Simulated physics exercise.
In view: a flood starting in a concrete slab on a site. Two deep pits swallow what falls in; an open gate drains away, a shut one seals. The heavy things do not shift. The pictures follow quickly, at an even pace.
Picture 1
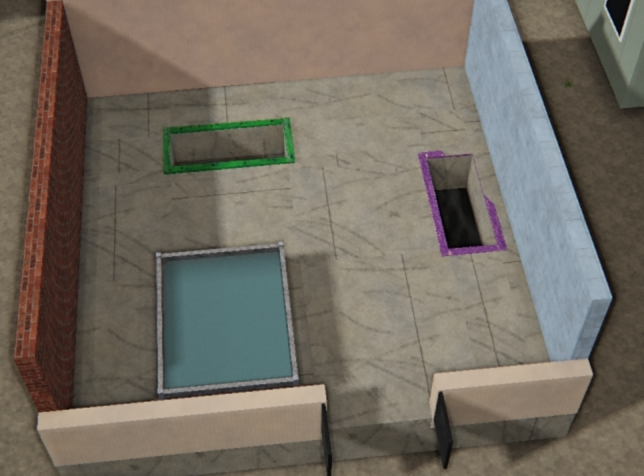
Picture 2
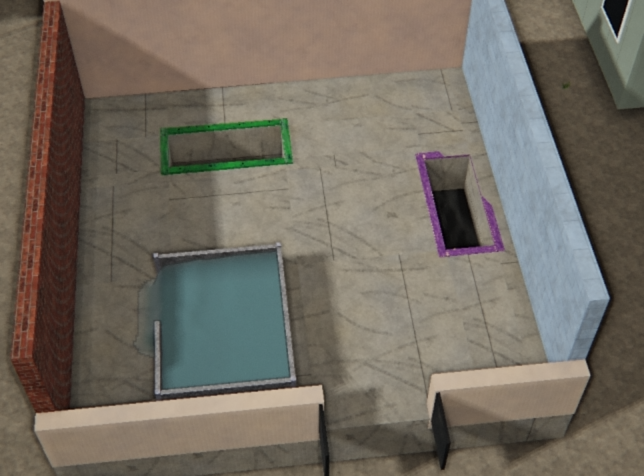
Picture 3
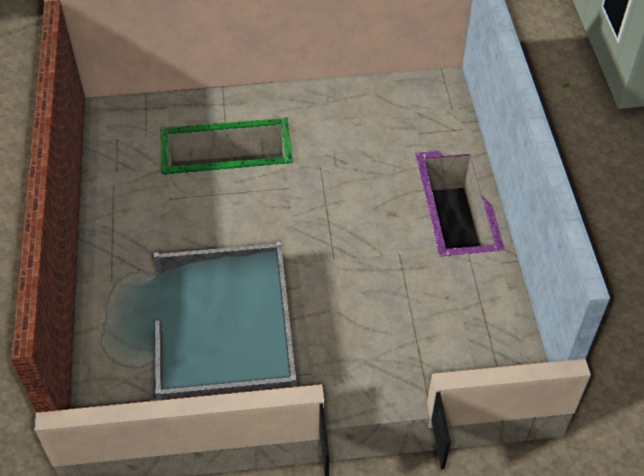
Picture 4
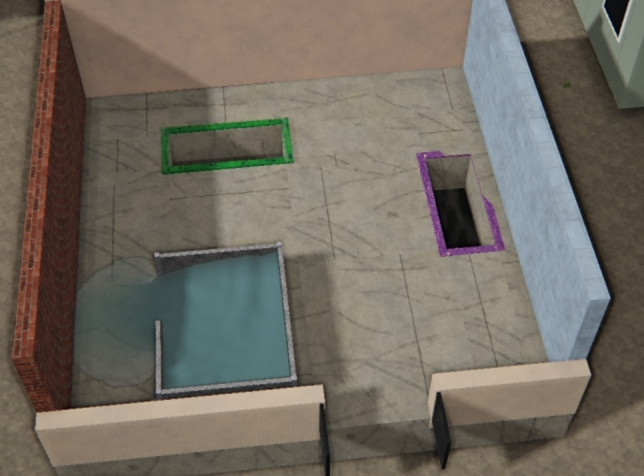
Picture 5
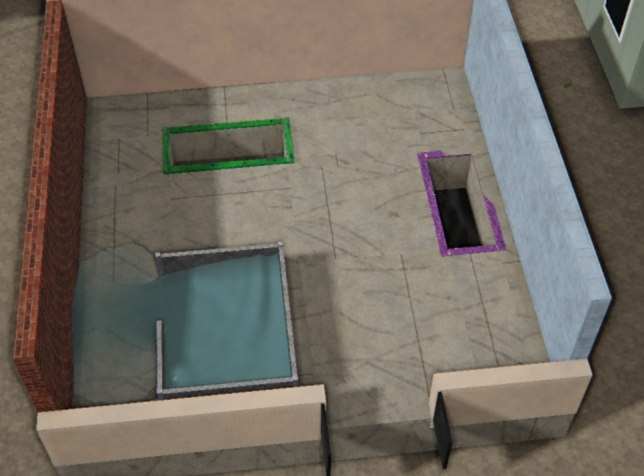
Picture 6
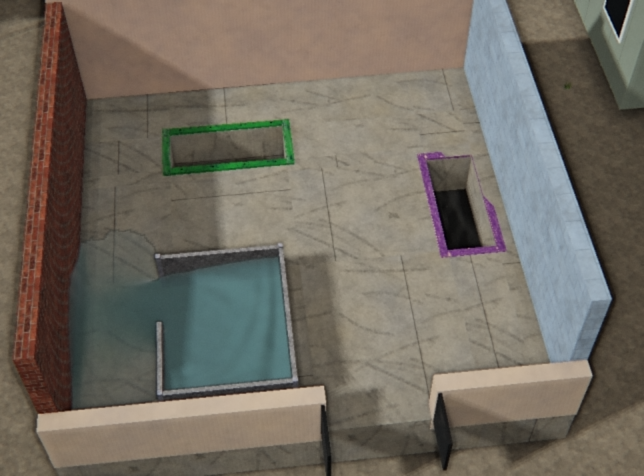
Water in a square tank lies still at first, then pours out through a gap in the tank's left side onto the grey slab. It fans out leftward to the red brick wall, then spreads along the wall's base, while the green-edged and purple-edged pits stay clear of it.
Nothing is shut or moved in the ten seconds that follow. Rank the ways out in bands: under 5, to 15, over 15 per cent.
In the end: The gate takes not even 5 %; the purple pit takes from 5 to 15 %; the green pit takes from 5 to 15 %.
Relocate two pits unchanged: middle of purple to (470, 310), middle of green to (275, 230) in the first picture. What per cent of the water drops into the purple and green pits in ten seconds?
In per cent: Purple 6, green 0.
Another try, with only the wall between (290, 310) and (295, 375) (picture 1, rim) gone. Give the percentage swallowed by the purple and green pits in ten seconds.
Per cent: Purple 30, green 0.
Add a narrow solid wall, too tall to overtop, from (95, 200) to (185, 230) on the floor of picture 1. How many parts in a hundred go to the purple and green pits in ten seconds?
Per cent: Purple 12, green 0.
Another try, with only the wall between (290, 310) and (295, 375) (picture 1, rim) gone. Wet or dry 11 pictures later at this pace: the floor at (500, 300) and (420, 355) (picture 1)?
As listed: Under water, under water.
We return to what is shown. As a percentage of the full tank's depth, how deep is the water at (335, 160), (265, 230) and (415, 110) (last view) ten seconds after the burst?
In turn 4, 2 and 8 in a hundred.
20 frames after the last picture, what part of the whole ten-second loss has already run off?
Roughly 10 per cent.
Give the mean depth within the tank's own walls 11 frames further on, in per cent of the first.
Close to 52 %.
A moment on, water covers 15 % of the floor; the gate 0 %, the purple pit 0 %, the green pit 0 %.
Next, water covers 25 % of the floor; the gate 0 %, the purple pit 0 %, the green pit 0 %.
Then, water covers 40 % of the floor; the gate 0 %, the purple pit 0 %, the green pit 2 %.
Later, water covers 65 % of the floor; the gate 1 %, the purple pit 0 %, the green pit 5 %.
In the end, water covers 90 % of the floor; the gate 2 %, the purple pit 7 %, the green pit 10 %.
